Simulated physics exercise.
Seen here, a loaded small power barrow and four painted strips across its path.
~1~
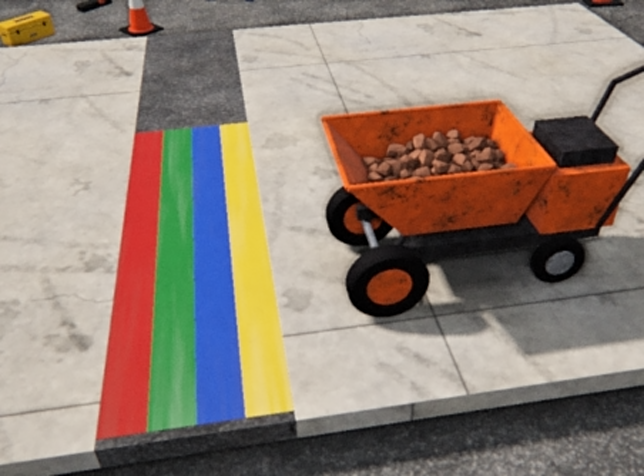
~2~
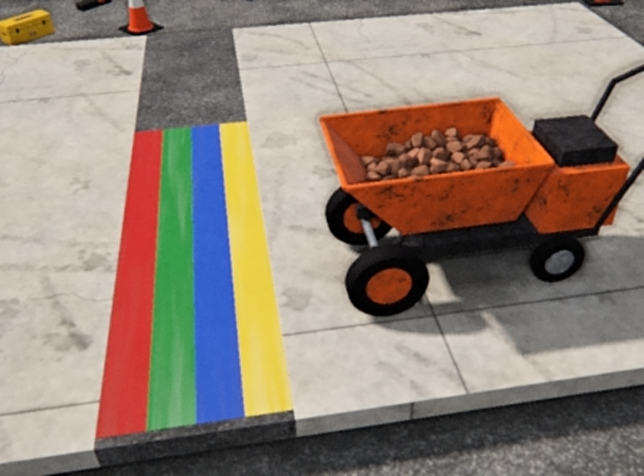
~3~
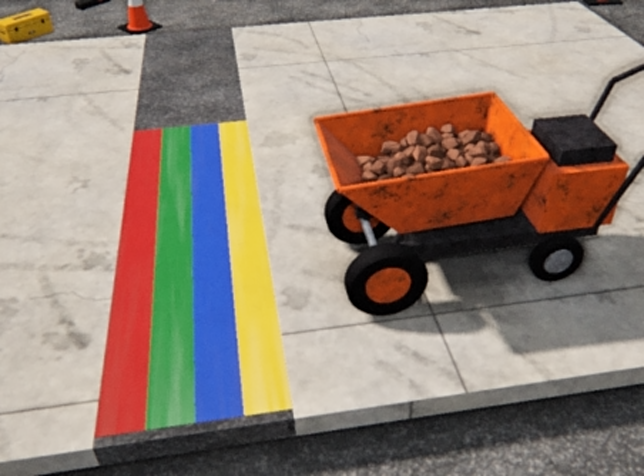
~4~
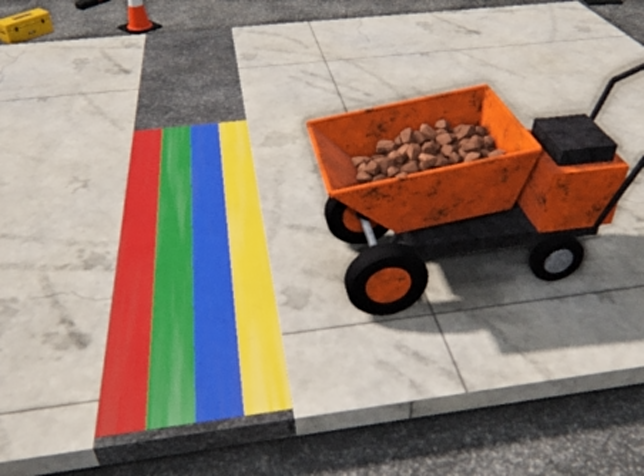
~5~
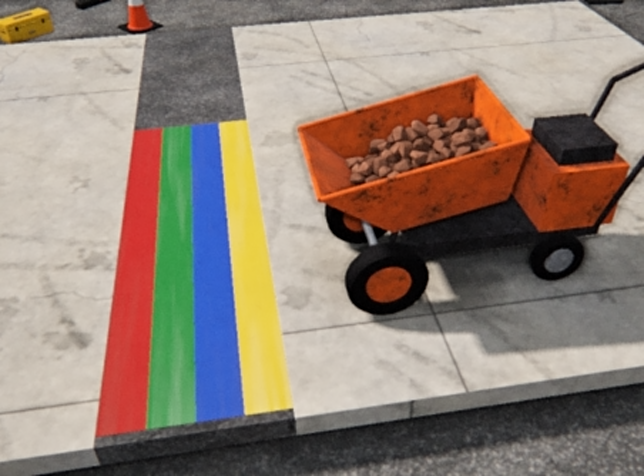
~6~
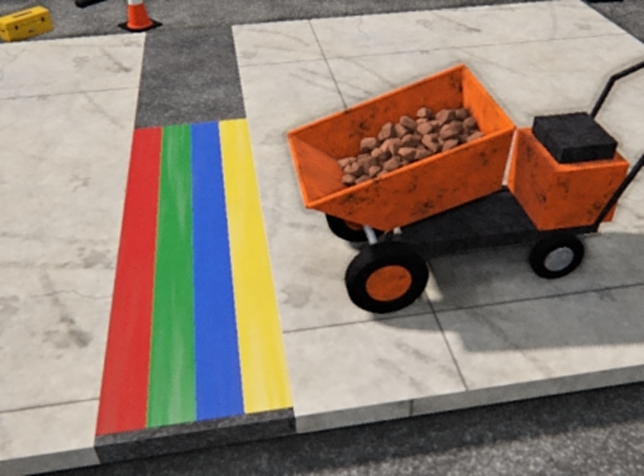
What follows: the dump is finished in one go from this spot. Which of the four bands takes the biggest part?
The blue strip carries the most.
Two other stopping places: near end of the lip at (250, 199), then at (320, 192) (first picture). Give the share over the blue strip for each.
The first gives 0 %, the second 20 %.
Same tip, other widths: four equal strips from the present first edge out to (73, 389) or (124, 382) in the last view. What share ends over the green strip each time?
First some 20, then 20 per cent.
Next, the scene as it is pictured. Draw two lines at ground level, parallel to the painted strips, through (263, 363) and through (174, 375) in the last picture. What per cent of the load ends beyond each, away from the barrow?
The first gives 70 %, the second 20 %.
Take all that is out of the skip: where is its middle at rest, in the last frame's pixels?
Roughly at (207, 289).
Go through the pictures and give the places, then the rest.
The first frame shows lip of the skip (348, 189), level; top of the load (451, 168), lumps of rubble; yellow strip (264, 361); blue strip (219, 368); green strip (173, 374); red strip (126, 380).
The second frame shows lip of the skip (346, 189), level; top of the load (461, 158).
The third frame shows lip of the skip (339, 190), tipped barely; top of the load (456, 155).
The fourth frame shows lip of the skip (331, 194), tipped a little; top of the load (458, 161).
The fifth frame shows lip of the skip (320, 200), tipped a little; top of the load (451, 156).
The sixth frame shows lip of the skip (308, 207), tipped clearly; top of the load (455, 140); yellow strip (263, 358); blue strip (218, 364); green strip (172, 370); red strip (126, 377).
Just after the last frame, skip tipped steeply; every one in the skip.
A moment on, skip tipped right over; roughly two thirds in the skip; about a tenth over the yellow strip; roughly a quarter over the blue strip; just a few over the green strip.
Further on, skip tipped right over; roughly a quarter in the skip; about a tenth over the yellow strip; roughly a third over the blue strip; roughly a quarter over the green strip; about a tenth over the red strip; just a few off the paint.
When it is over, skip tipped right over; roughly a quarter in the skip; about a tenth over the yellow strip; roughly a third over the blue strip; roughly a quarter over the green strip; about a tenth over the red strip; about a tenth off the paint.
